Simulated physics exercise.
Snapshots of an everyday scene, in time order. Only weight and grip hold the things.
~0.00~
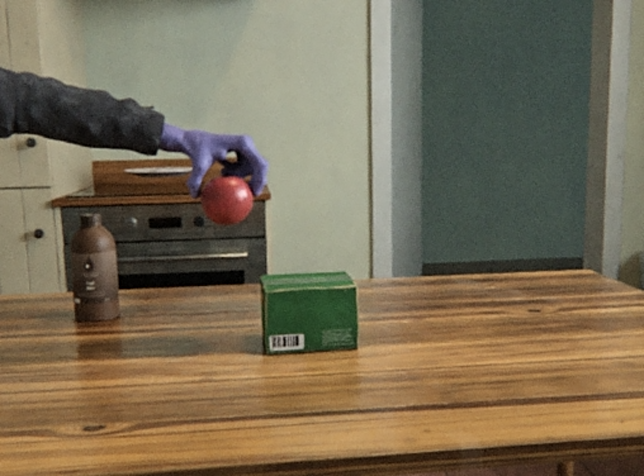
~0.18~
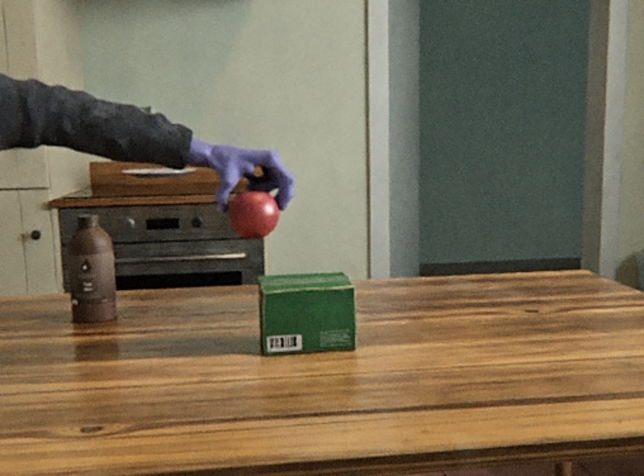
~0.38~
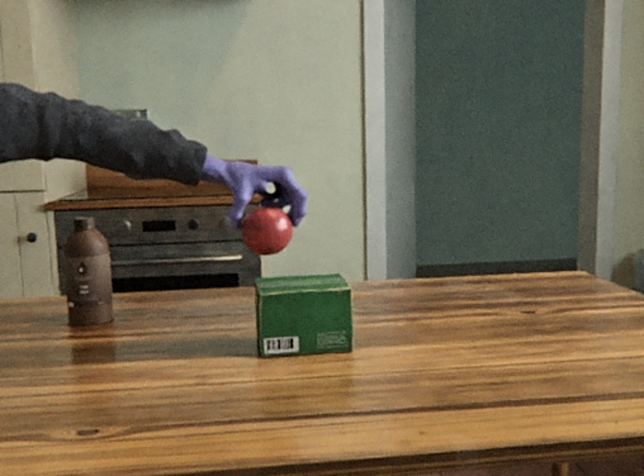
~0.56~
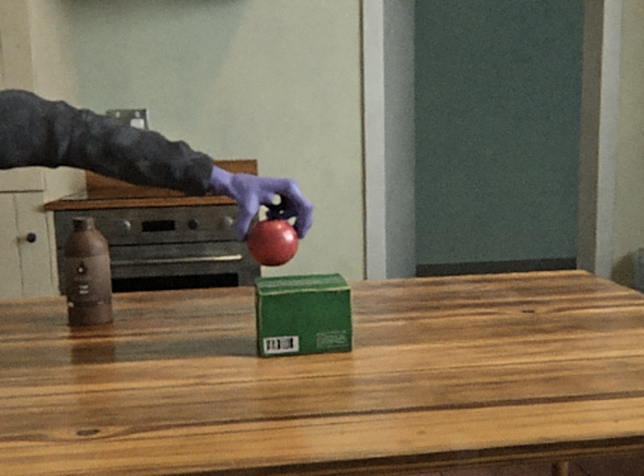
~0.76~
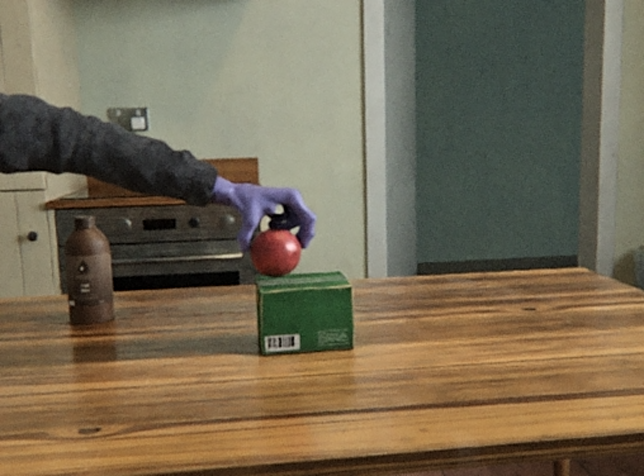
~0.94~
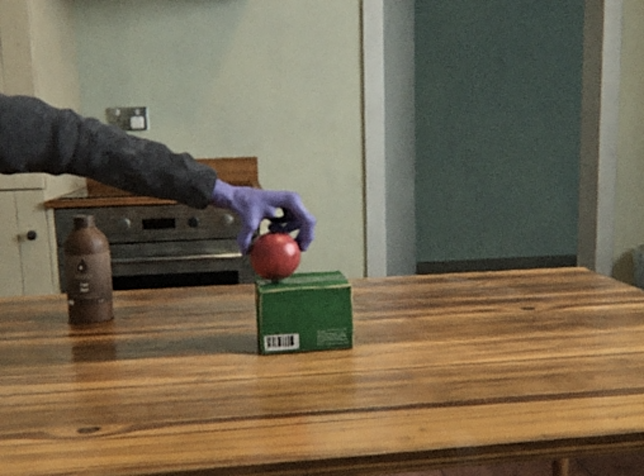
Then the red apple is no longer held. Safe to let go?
Secure.
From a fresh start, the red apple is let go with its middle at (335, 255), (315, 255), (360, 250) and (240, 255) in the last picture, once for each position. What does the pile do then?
The pile does not fall in the first case, does not fall in the second, goes down in the third and goes down in the fourth.
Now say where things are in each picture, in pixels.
The first picture shows coming down; red apple (227, 200); brown bottle (94, 266).
The second picture shows coming down; red apple (254, 214); brown bottle (91, 267).
The third picture shows coming down; red apple (267, 231); brown bottle (88, 270).
The fourth picture shows coming down; red apple (273, 242); brown bottle (87, 270).
The fifth picture shows coming down; red apple (276, 253); brown bottle (89, 268).
The sixth picture shows in place under the hand; red apple (275, 256); brown bottle (88, 268).
Around 1.54 s, nothing moves.
Around 2.54 s, red apple resting near (275, 256).
Finally (4.0 s), all 3 still in place. Final places as the last picture's camera would see them, red apple near (275, 256). The pile keeps its balance.
